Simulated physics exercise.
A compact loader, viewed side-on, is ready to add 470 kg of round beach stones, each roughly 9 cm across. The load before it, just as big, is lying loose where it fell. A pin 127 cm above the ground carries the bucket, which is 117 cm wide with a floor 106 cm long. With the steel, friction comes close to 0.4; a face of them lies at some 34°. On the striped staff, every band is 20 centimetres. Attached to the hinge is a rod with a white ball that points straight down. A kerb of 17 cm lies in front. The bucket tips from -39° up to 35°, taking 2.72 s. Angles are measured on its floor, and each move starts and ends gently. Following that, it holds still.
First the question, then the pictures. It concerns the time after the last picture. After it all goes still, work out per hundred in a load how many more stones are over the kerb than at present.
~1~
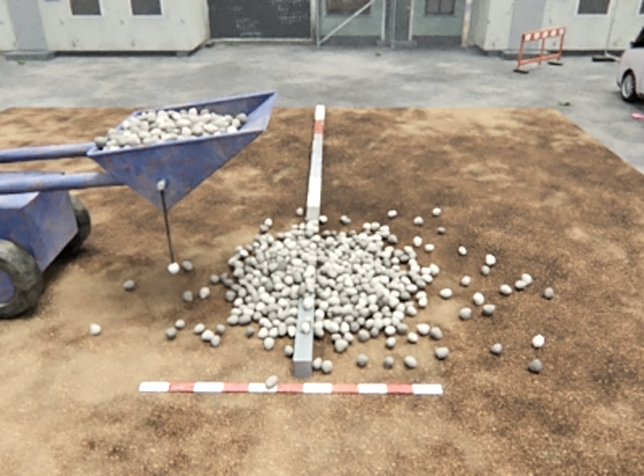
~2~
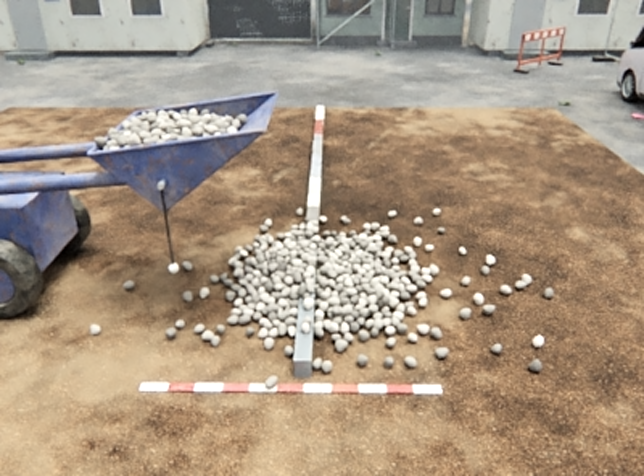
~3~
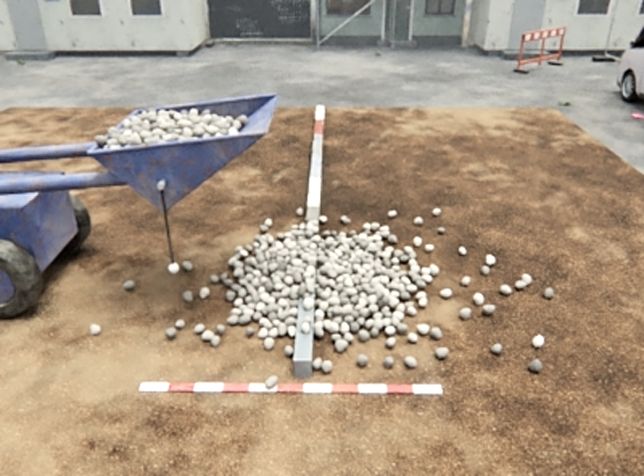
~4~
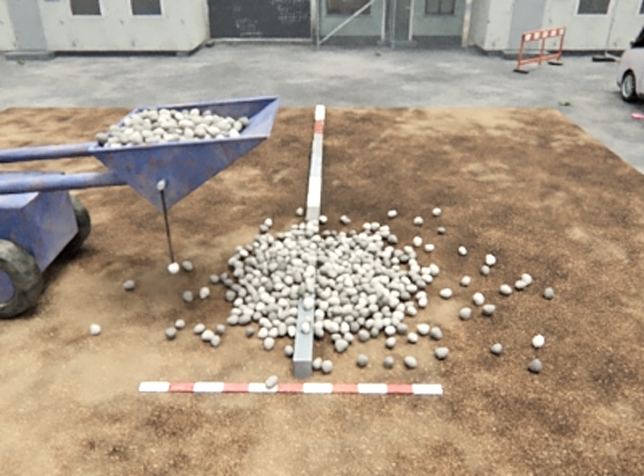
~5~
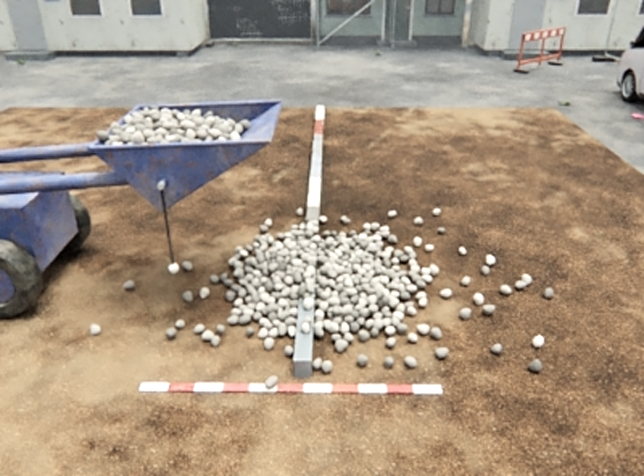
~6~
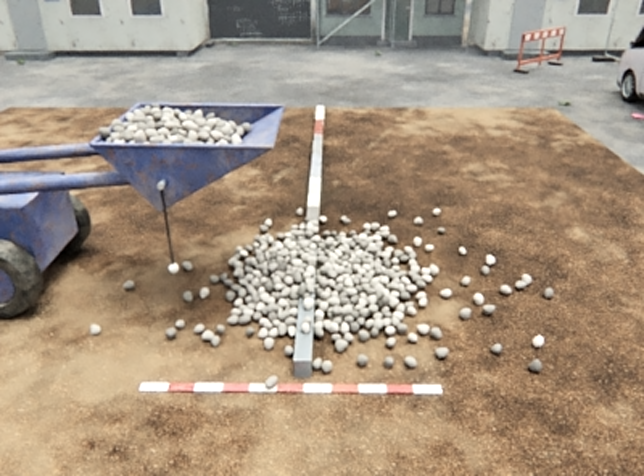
Around 47 stones per hundred.
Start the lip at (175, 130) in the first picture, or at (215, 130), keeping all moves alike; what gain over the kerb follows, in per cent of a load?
I'd expect near 0 per cent first and near 5 per cent next.
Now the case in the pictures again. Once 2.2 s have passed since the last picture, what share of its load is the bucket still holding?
About 15 percent.
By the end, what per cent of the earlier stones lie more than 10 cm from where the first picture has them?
Near 10 per cent, I reckon.
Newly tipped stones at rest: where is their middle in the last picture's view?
The centre sits about (309, 267).
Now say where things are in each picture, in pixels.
In the first picture, the bucket is at -39°, its lip at (264, 130); the top of the load is at (181, 118). The earlier load is highest near (307, 258), 22 cm above ground level, 46 % on this side of the kerb, 55 % over the kerb.
In the second picture, lip at (264, 131), floor tilted -39°, highest stones at (182, 118).
In the third picture, the bucket is at -37°, its lip at (265, 133); the top of the load is at (182, 118).
In the fourth picture, lip at (267, 137), floor tilted -35°, highest stones at (172, 117).
In the fifth picture, the bucket is at -33°, its lip at (270, 141); the top of the load is at (173, 117).
In the sixth picture, the bucket is at -30°, its lip at (272, 147); the top of the load is at (160, 116).
Then, 1.4 s after the last picture the floor is at 23°; in per cent of one load, 93 in the bucket, 53 on this side of the kerb, 55 over the kerb; the foremost stones are at (517, 295).
Then, 2.2 s after the last picture the floor is at 35°; in per cent of one load, 16 in the bucket, 102 on this side of the kerb, 83 over the kerb; the foremost stones are at (517, 295).
Then, 2.6 s after the last picture the floor is at 35°; in per cent of one load, 0 in the bucket, 103 on this side of the kerb, 97 over the kerb; the foremost stones are at (517, 295).
Then, 5.3 s after the last picture the floor is at 35°; in per cent of one load, 0 in the bucket, 98 on this side of the kerb, 102 over the kerb; the foremost stones are at (517, 295). Net gain over the kerb, 47.
